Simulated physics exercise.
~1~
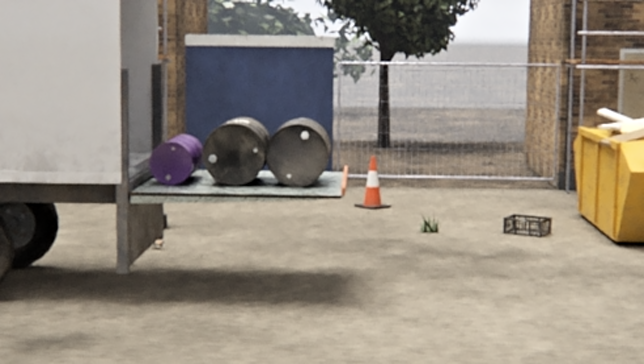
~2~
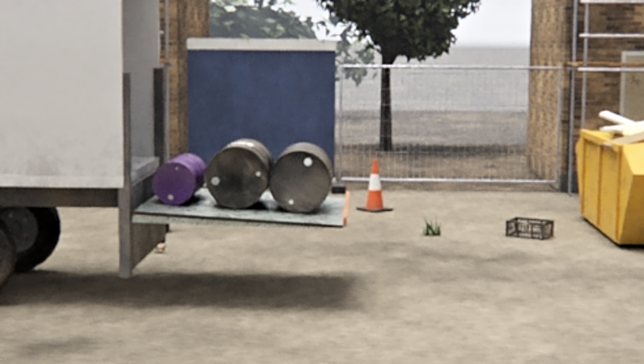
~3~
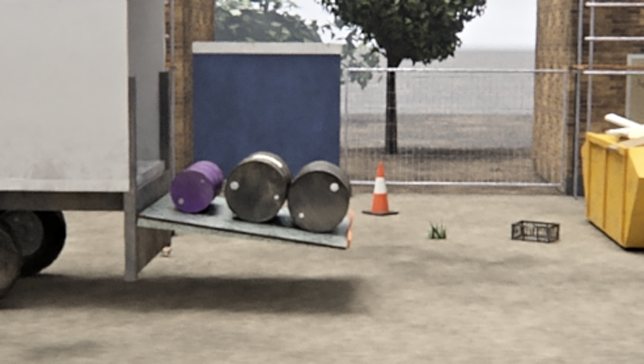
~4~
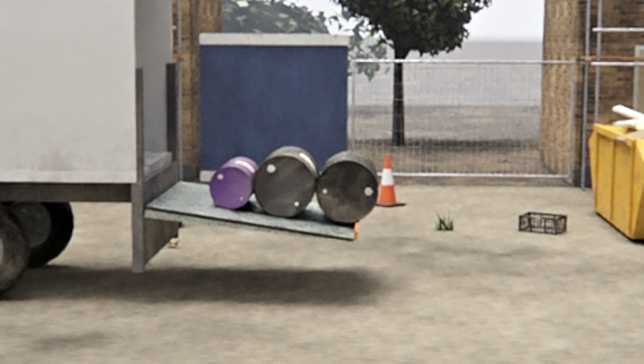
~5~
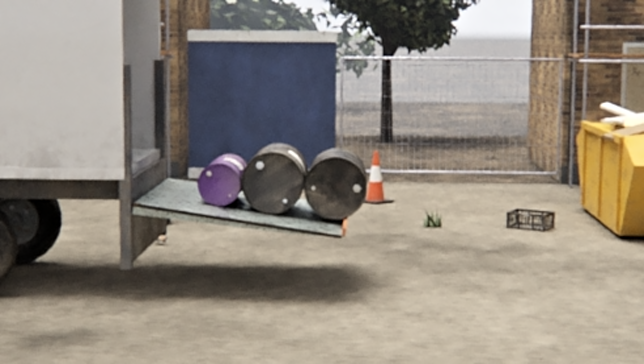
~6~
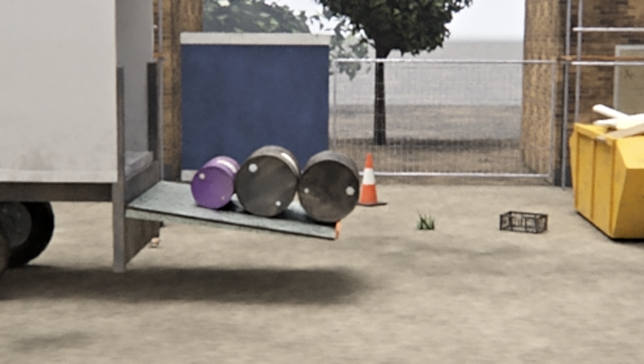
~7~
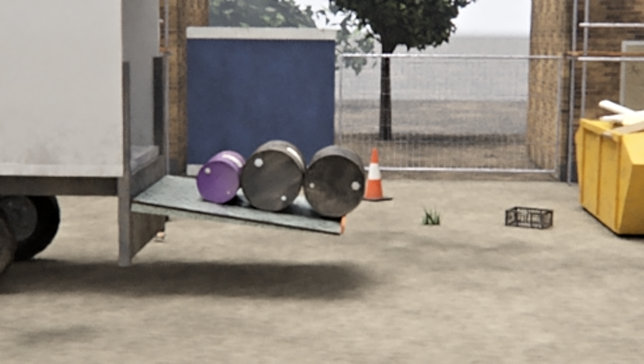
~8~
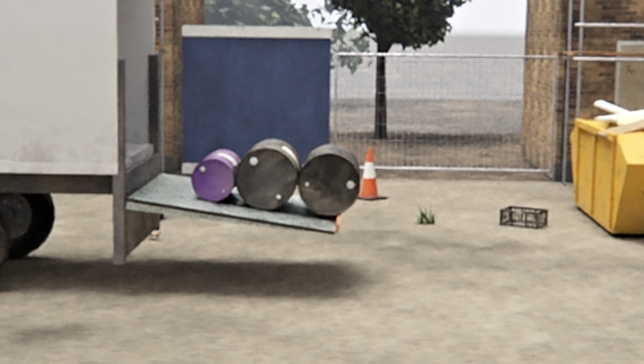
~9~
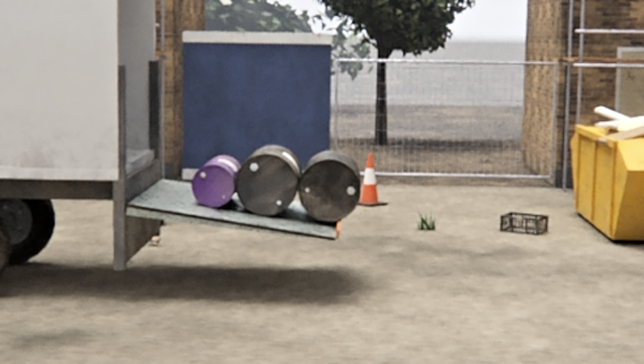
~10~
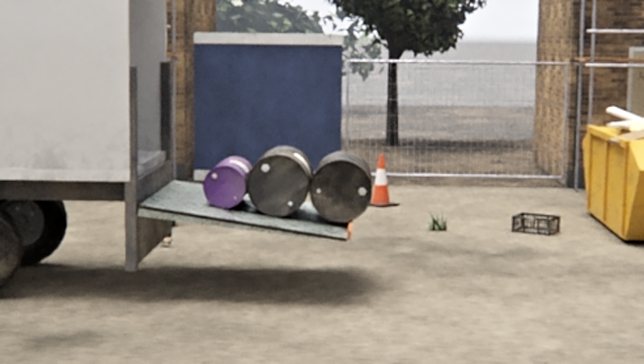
A lorry's tail-lift tilts down, and three drums roll right but stay on it.
